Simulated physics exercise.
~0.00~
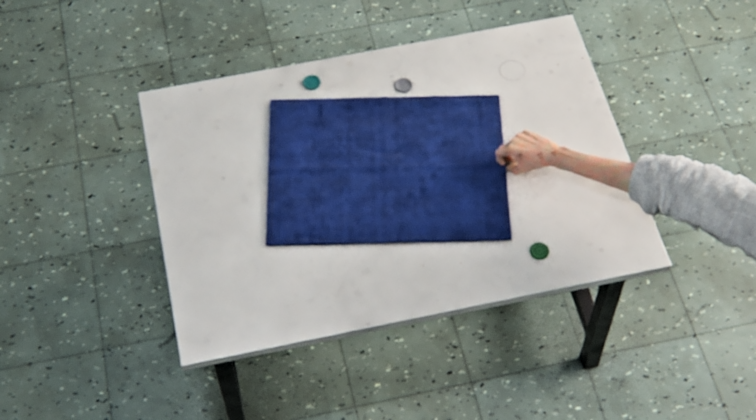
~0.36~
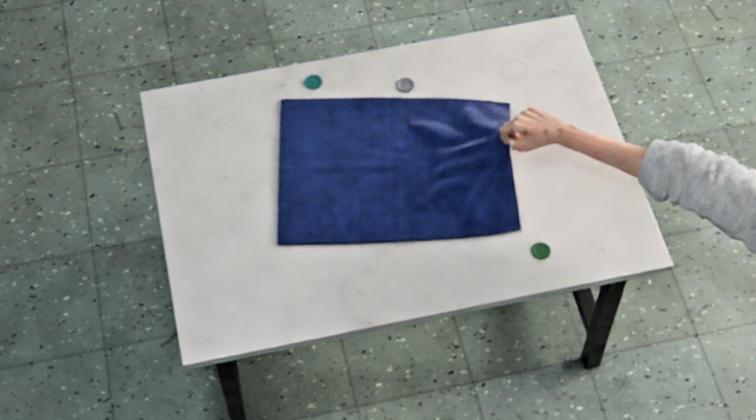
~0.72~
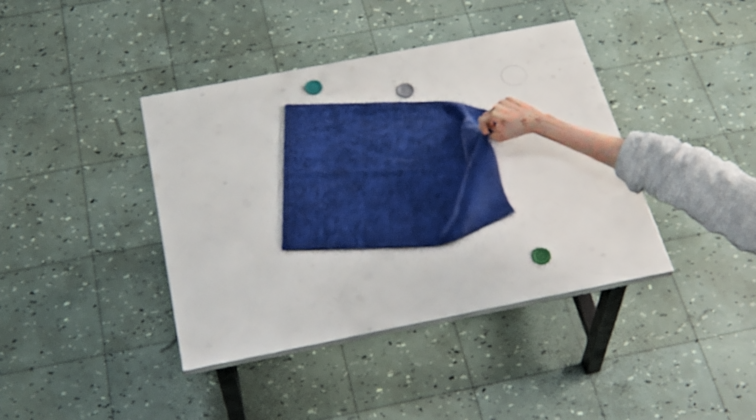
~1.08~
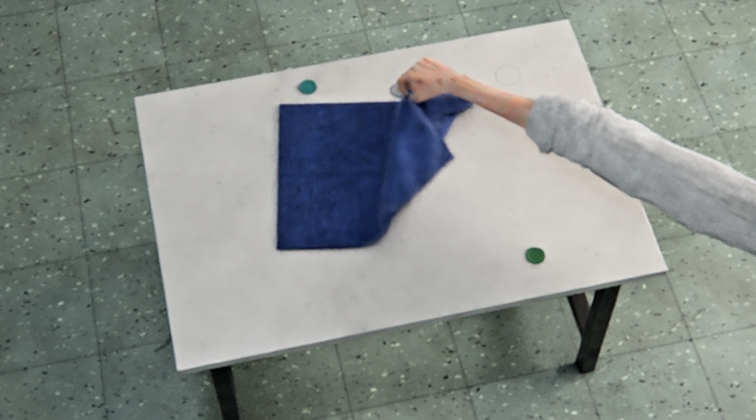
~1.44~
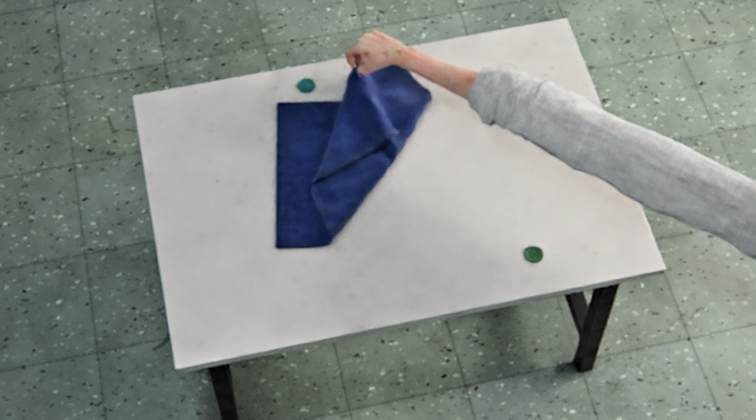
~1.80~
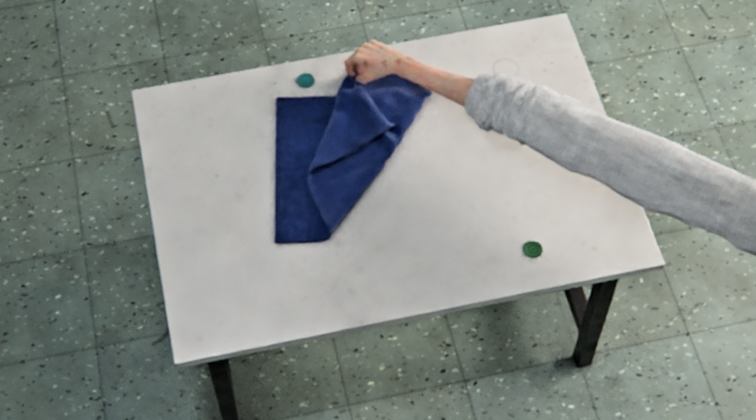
A hand drags the blue napkin right, then folds it leftward over the grey lid.
